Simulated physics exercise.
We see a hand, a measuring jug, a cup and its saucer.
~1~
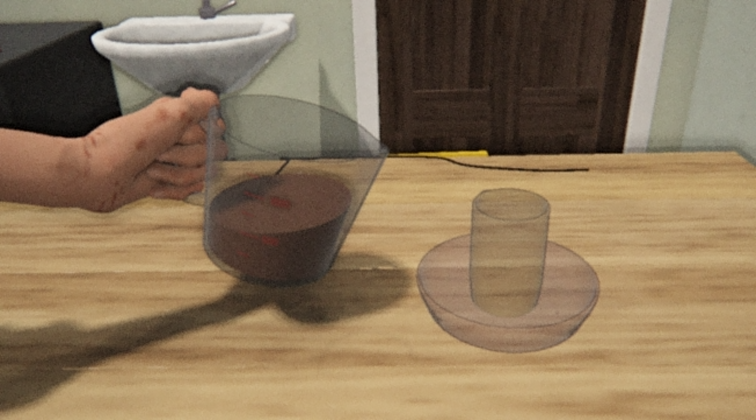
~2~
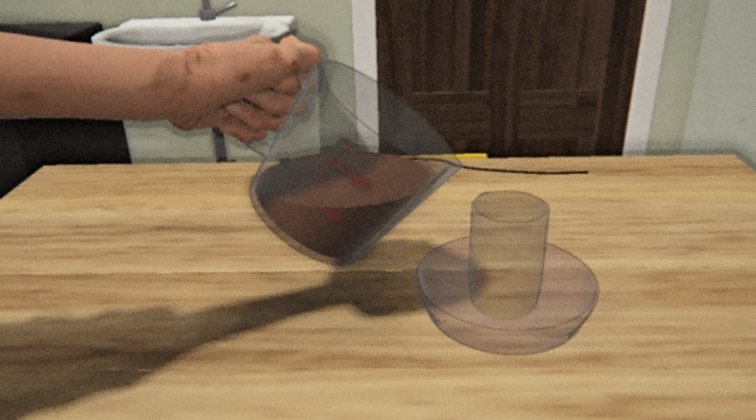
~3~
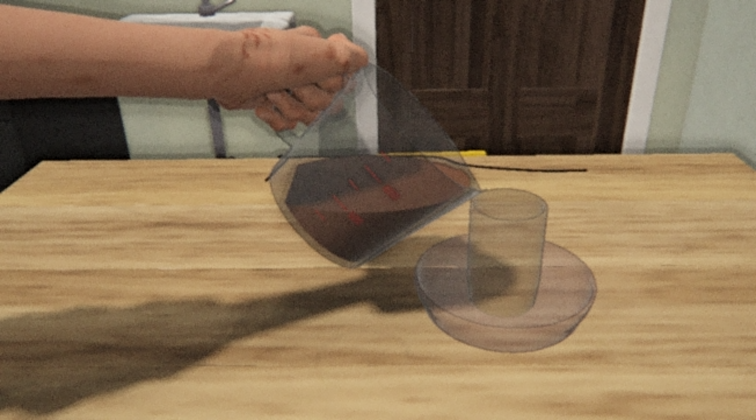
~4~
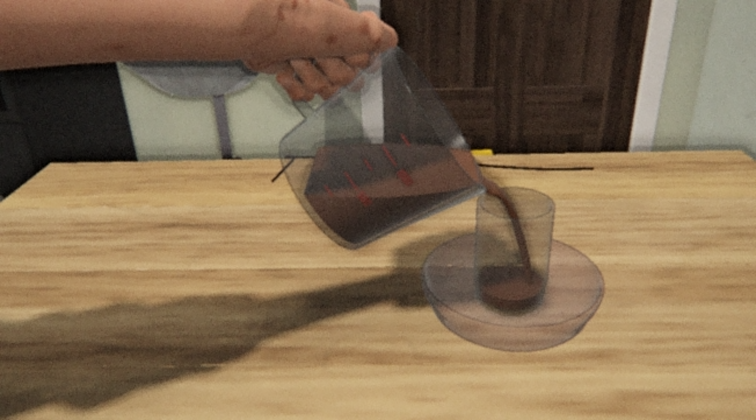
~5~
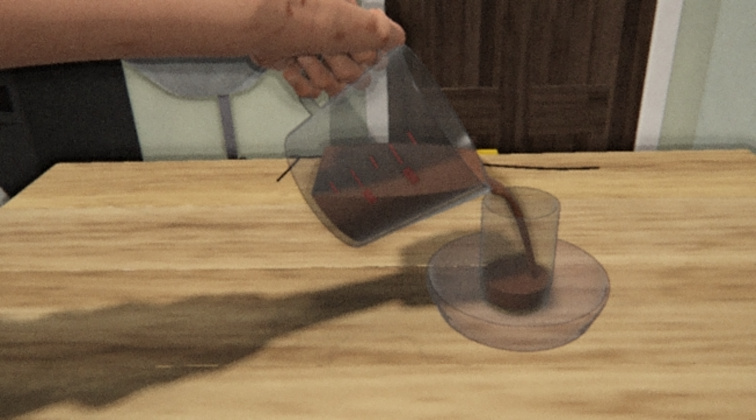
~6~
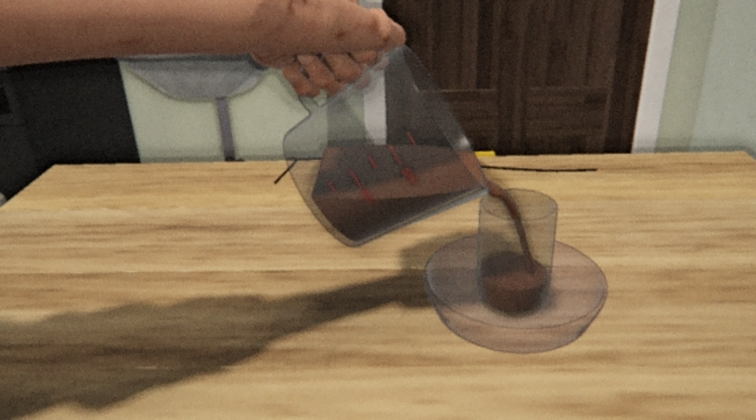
A hand lifts and tilts a clear measuring jug, pouring brown liquid into a cup.
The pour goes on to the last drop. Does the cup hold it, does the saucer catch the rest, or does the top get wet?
It gets as far as the saucer.
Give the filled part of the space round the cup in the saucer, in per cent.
About 50 per cent.
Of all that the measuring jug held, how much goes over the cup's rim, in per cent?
Near 40 in a hundred.
Soon after, the cup is nearly full; the saucer is dry.
Later, the cup is full to the brim; the saucer is wet, with room to spare.
In the end, the cup is full to the brim; the saucer is wet, with room to spare.
